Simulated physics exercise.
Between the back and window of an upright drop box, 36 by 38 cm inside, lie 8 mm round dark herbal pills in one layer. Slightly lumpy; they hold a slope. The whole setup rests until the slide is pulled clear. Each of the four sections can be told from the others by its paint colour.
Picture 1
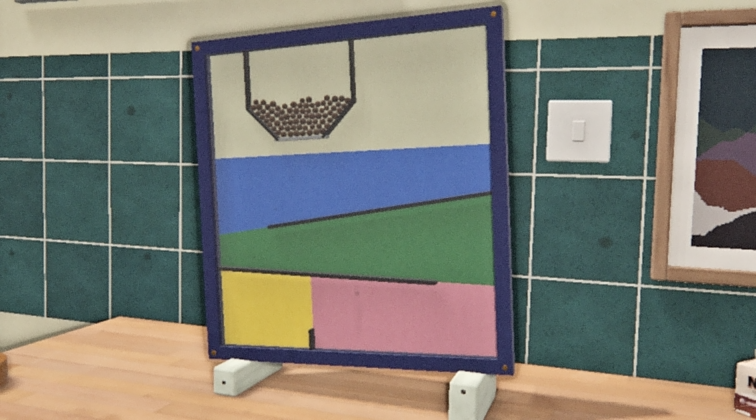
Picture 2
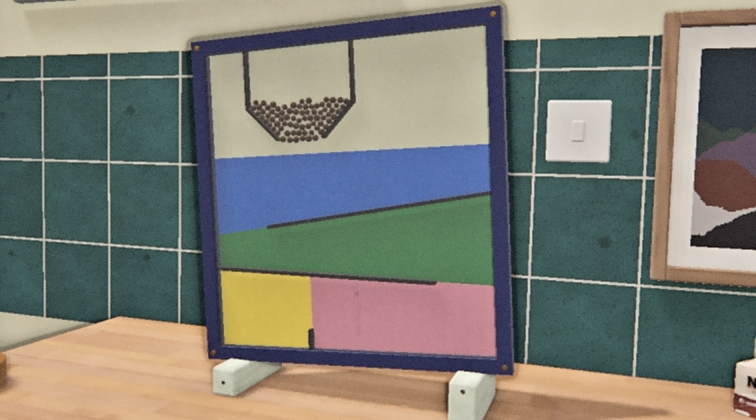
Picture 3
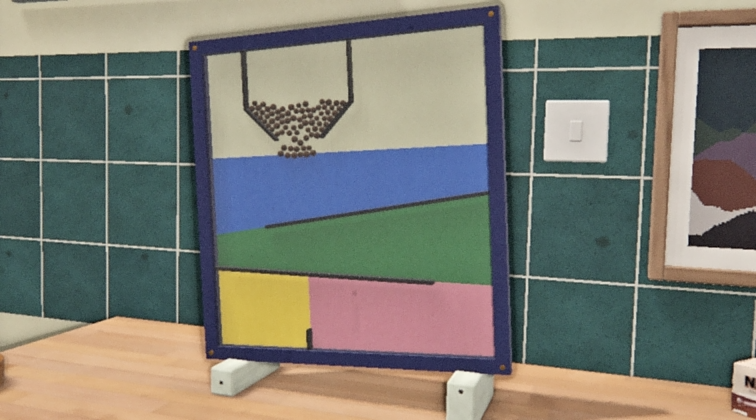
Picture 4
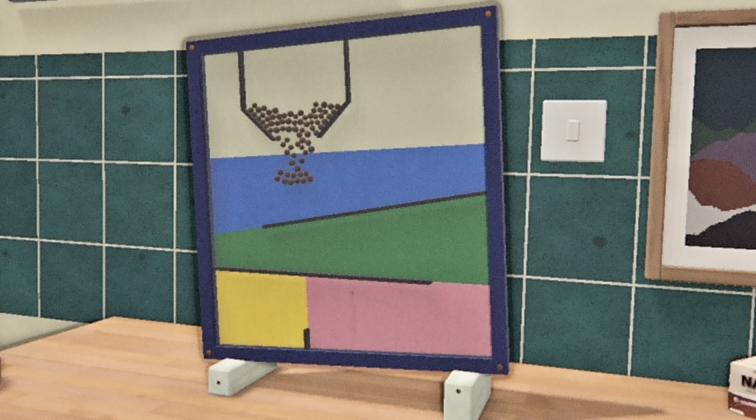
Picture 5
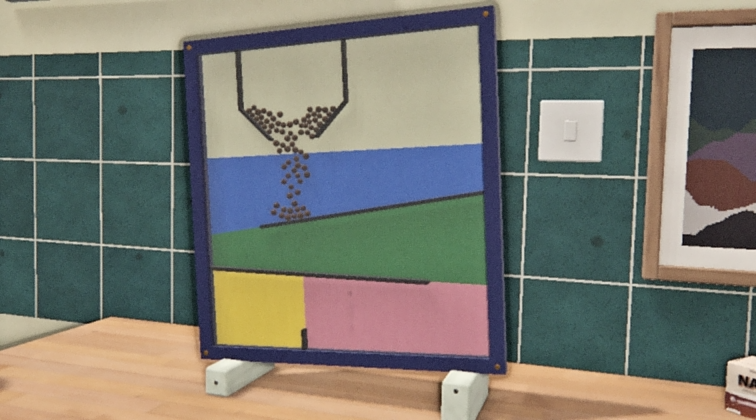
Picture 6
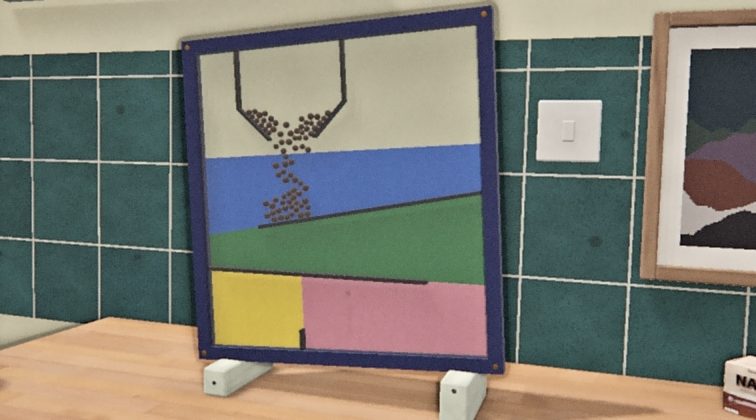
Small dark round pellets sit in a hopper at the top of an upright framed panel with coloured sections, then pour from its bottom opening in a stream past the blue area, gathering on the sloping ledge above the green.
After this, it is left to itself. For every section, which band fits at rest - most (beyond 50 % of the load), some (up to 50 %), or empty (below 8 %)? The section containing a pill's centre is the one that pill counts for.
Pink section - empty, blue section - some, green section - most, yellow section - empty.
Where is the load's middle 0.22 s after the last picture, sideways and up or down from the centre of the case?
I'd put it near 9 centimetres to the left and 4 centimetres below.
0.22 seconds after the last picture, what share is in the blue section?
65 per cent.
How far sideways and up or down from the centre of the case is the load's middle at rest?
Left: About 9 cm; below: About 5 cm.
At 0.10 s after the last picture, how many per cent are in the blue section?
The share there is around 80 percent.
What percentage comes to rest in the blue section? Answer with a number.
I'd put it at about 40 per cent.
Then, 0.10 s after the last picture, the pills' middle is 7 cm left of and level with the centre; blue 80 %, green 10 %.
Then, 0.22 s after the last picture, the pills' middle is 9 cm left of and 4 cm below the centre; blue 65 %, green 35 %.
Then, 0.45 s after the last picture, the pills' middle is 9 cm left of and 5 cm below the centre; blue 45 %, green 55 %.
All still 1.4 s after it, pink 0 %, blue 40 %, green 60 %, yellow 0 %.
